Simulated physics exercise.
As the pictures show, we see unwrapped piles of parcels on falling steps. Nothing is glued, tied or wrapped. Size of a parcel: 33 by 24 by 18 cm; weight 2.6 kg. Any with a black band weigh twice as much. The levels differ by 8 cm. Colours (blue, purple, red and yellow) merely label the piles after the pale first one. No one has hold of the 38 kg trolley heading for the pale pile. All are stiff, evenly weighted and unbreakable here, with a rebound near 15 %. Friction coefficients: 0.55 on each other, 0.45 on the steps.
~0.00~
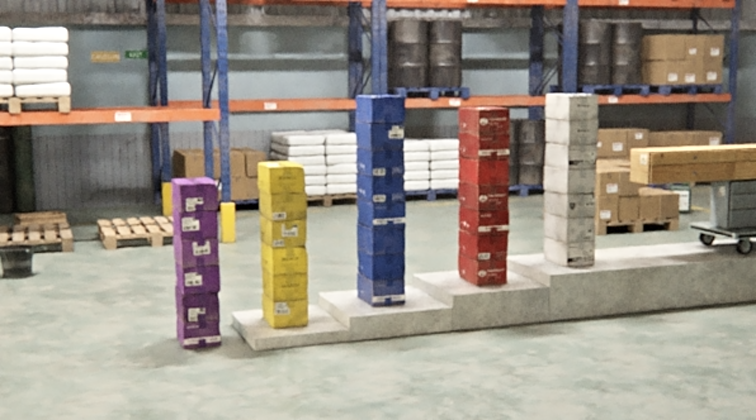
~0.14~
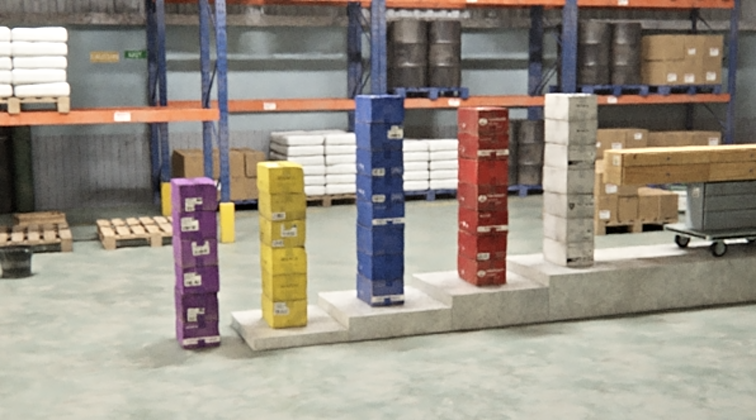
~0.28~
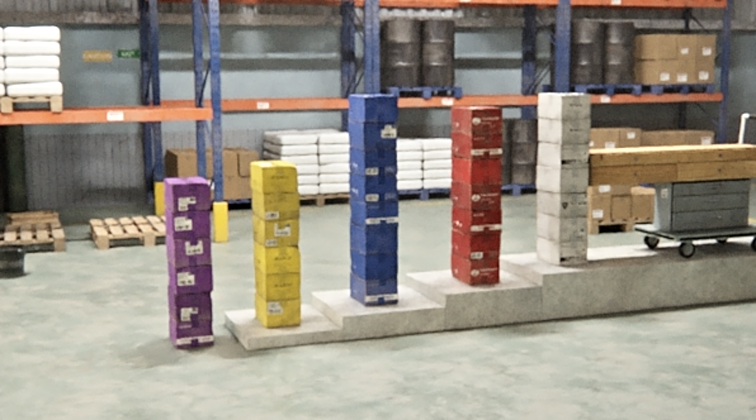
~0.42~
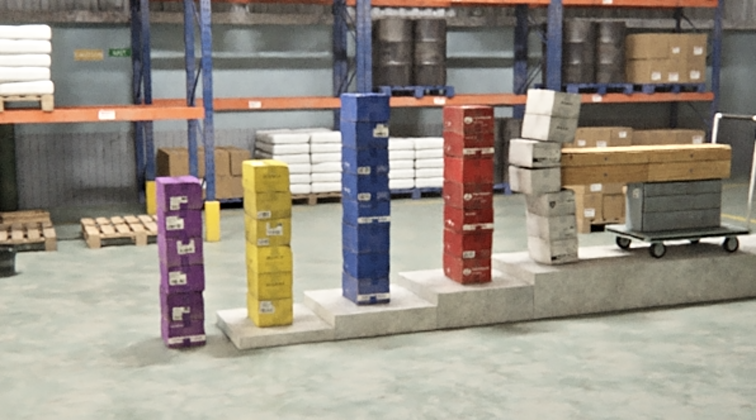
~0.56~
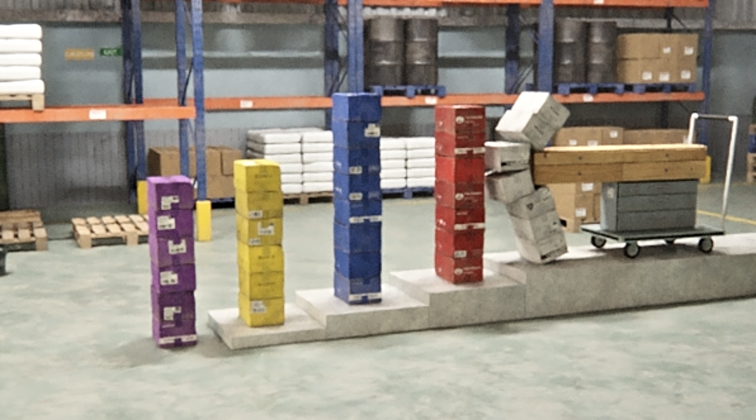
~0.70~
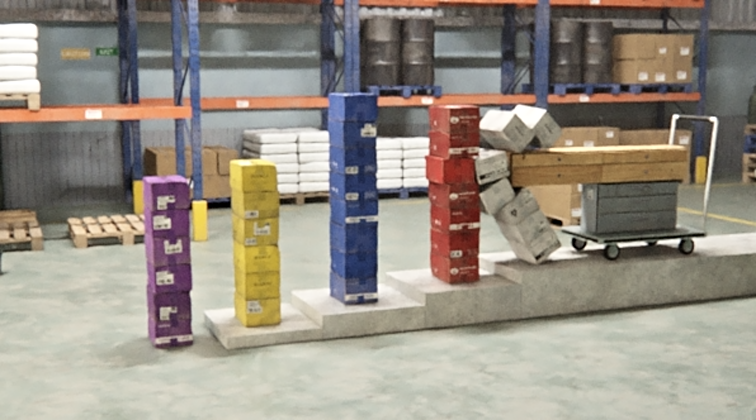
In a warehouse, a trolley carrying long wooden beams rolled left along a stepped platform and pushed into the pale stack of boxes, which buckled and leaned over against the red stack, nudging its boxes.
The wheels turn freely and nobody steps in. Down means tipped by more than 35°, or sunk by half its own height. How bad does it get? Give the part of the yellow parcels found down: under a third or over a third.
The part is over a third.
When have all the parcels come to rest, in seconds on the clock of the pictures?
Near 4.0 s.
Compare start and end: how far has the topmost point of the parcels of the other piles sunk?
Some 85 cm lower.
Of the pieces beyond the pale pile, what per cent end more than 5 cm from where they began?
Shifted: 95 per cent.
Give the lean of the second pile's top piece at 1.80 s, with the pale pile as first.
About 20°.
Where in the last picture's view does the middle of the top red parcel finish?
Around (260, 257).
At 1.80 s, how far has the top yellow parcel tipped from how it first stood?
About 15°.
After 1.18 s, 7 of the pale pile down; none of the 6 yellow parcels down (1 of 27 in all colours); top yellow parcel unmoved.
After 1.80 s, 7 of the pale pile down; none of the 6 yellow parcels down (15 of 27 in all colours); top yellow parcel 13° from how it stood; top blue parcel 46° from how it stood, 22 cm lower.
After 2.56 s, 7 of the pale pile down; 6 of the 6 yellow parcels down (26 of 27 in all colours); top yellow parcel 42° from how it stood, 48 cm lower; top blue parcel upside down.
In the end (4.0 s), 7 of the pale pile down; 6 of the 6 yellow parcels down (26 of 27 in all colours); top yellow parcel upside down; top blue parcel upside down. That is 100 per cent.
